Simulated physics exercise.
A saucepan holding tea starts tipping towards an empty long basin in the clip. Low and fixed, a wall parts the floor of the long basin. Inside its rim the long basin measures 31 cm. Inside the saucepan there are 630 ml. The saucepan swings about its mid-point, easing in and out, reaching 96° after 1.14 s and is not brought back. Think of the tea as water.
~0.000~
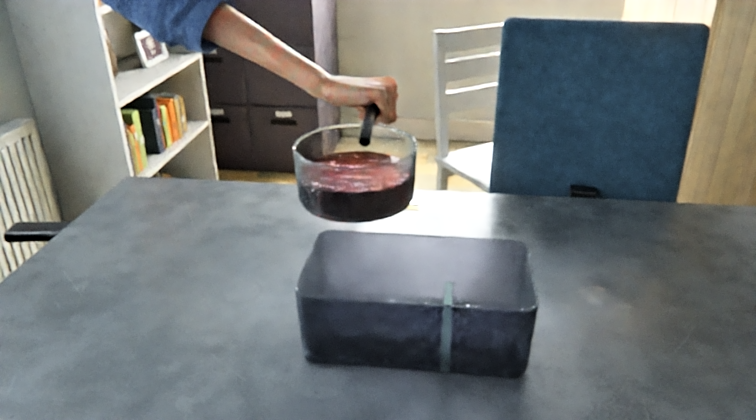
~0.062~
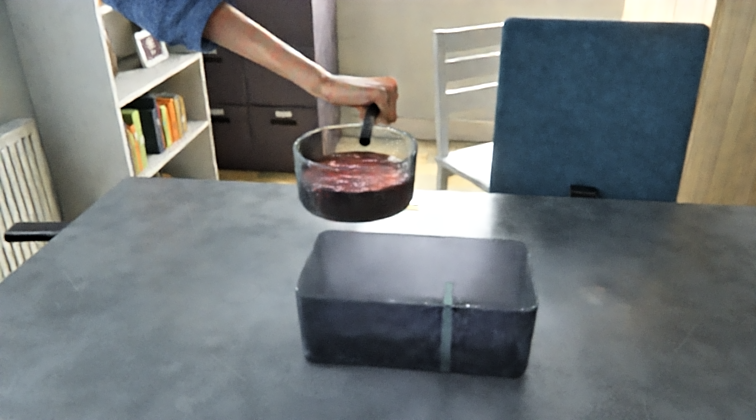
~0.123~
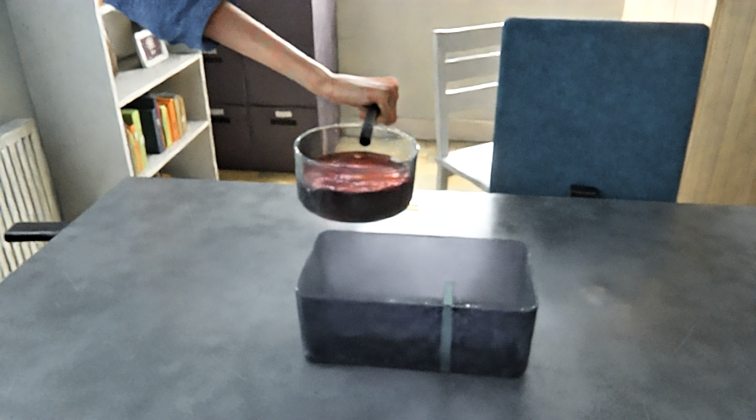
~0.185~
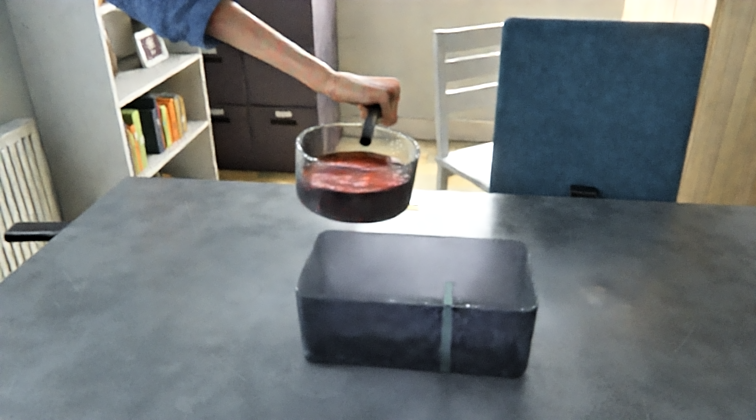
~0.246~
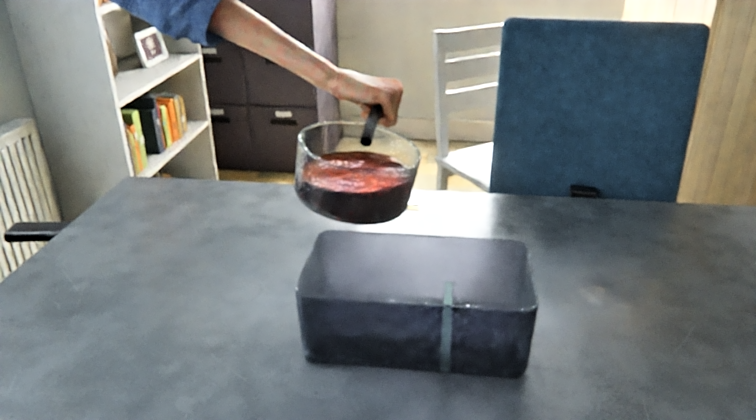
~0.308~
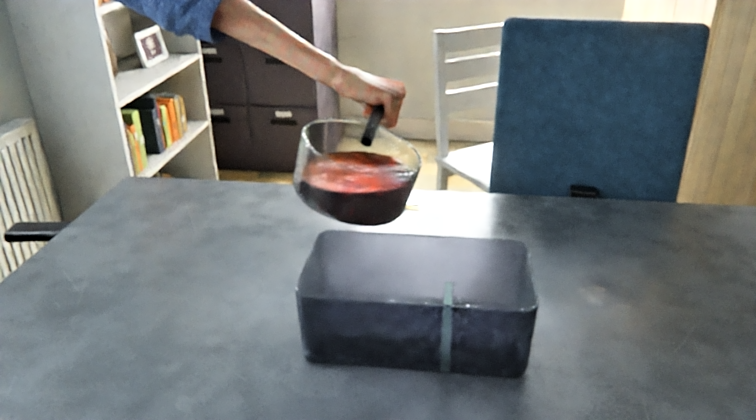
A hand held a glass saucepan of dark reddish tea above an empty black basin on a dark table, then slowly tilted the pan slightly to the right, the tea still inside.
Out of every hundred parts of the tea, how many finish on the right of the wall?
About 47 in every hundred.
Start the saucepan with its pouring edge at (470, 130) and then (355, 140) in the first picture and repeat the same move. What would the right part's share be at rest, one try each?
Some 75 and 10 per cent, in that order.
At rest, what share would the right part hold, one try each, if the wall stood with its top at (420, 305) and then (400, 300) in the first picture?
Some 90 in a hundred, then some 95 in a hundred.
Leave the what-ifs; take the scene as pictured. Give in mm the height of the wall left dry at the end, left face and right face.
On the left it's about 24 mm; on the right, about 16 mm.
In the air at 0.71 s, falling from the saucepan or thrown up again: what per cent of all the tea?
Estimate: Some 28 % of the total.
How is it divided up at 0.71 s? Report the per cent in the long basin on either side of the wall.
Left side near 3, right side near 4.
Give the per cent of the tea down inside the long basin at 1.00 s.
68 per cent, give or take a little.
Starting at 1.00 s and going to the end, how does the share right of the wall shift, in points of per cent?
Net gain of about 2.
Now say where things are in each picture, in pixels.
The first picture shows tilt 0°; pouring edge (416, 149); surface from (301, 167) to (413, 173); the long basin's rim runs from (308, 260) to (532, 274); the wall's top is at (447, 314).
The second picture shows tilt 1°; pouring edge (416, 150); surface from (302, 167) to (414, 173).
The third picture shows tilt 3°; pouring edge (417, 152); surface from (302, 167) to (413, 173).
The fourth picture shows tilt 6°; pouring edge (418, 155); surface from (301, 166) to (413, 174).
The fifth picture shows tilt 11°; pouring edge (420, 160); surface from (301, 166) to (414, 173).
The sixth picture shows tilt 16°; pouring edge (421, 166); surface from (299, 165) to (415, 174).
Then, 0.71 s in, the tilt is 66° and 66 per cent is still to pour, 3 is left of the wall and 4 right of it.
Then, 1.00 s in, the tilt is 93° and 19 per cent is still to pour, 23 is left of the wall and 45 right of it.
Then, 1.31 s in, the tilt is 96° and 3 per cent is still to pour, 48 is left of the wall and 46 right of it.
Then, 1.64 s in, the tilt is 96° and 0 per cent is still to pour, 52 is left of the wall and 47 right of it.
Finally, 52 per cent lies left of the wall, 47 right of it and 1 outside.
